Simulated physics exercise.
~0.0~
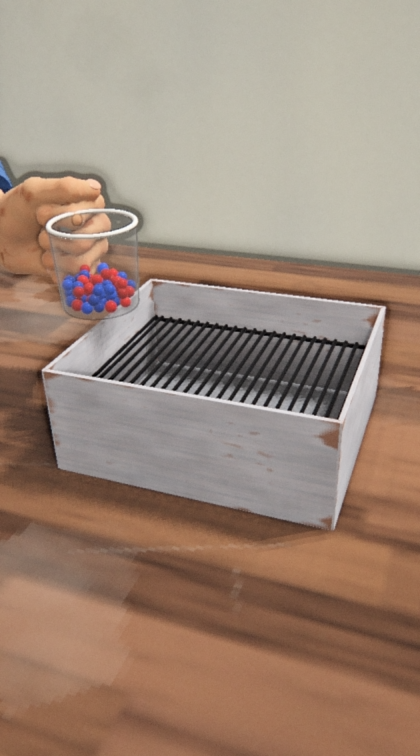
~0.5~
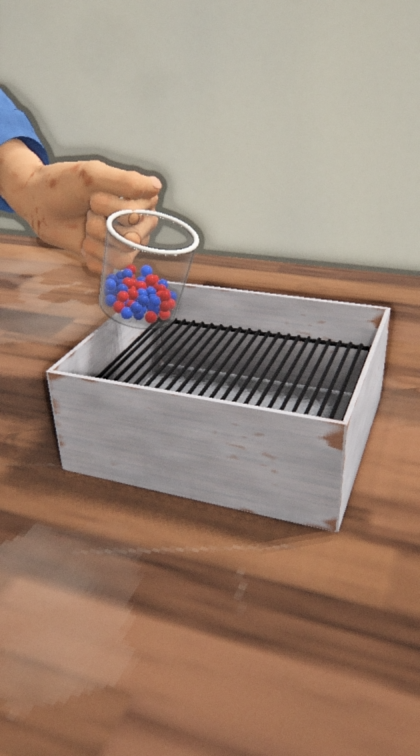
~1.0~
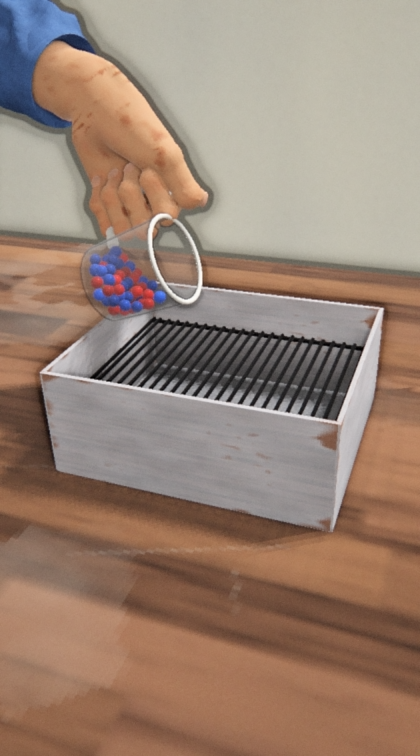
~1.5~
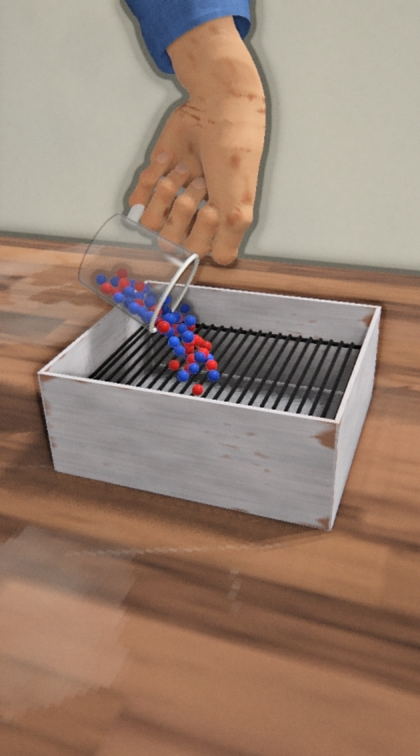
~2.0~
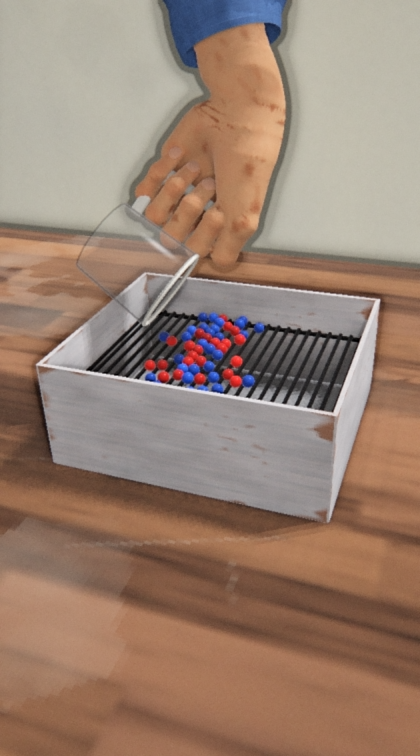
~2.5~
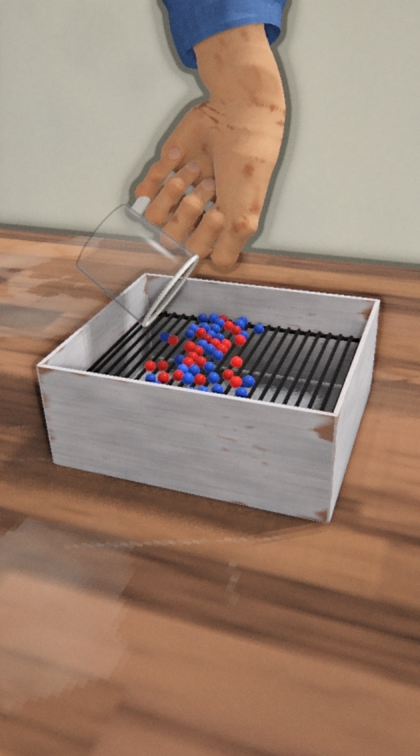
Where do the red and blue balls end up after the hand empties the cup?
Both the red and the blue balls stay on top of the black wires, and none drop into the box below.
A hand tips a clear cup of red and blue balls, which all land on the rack.
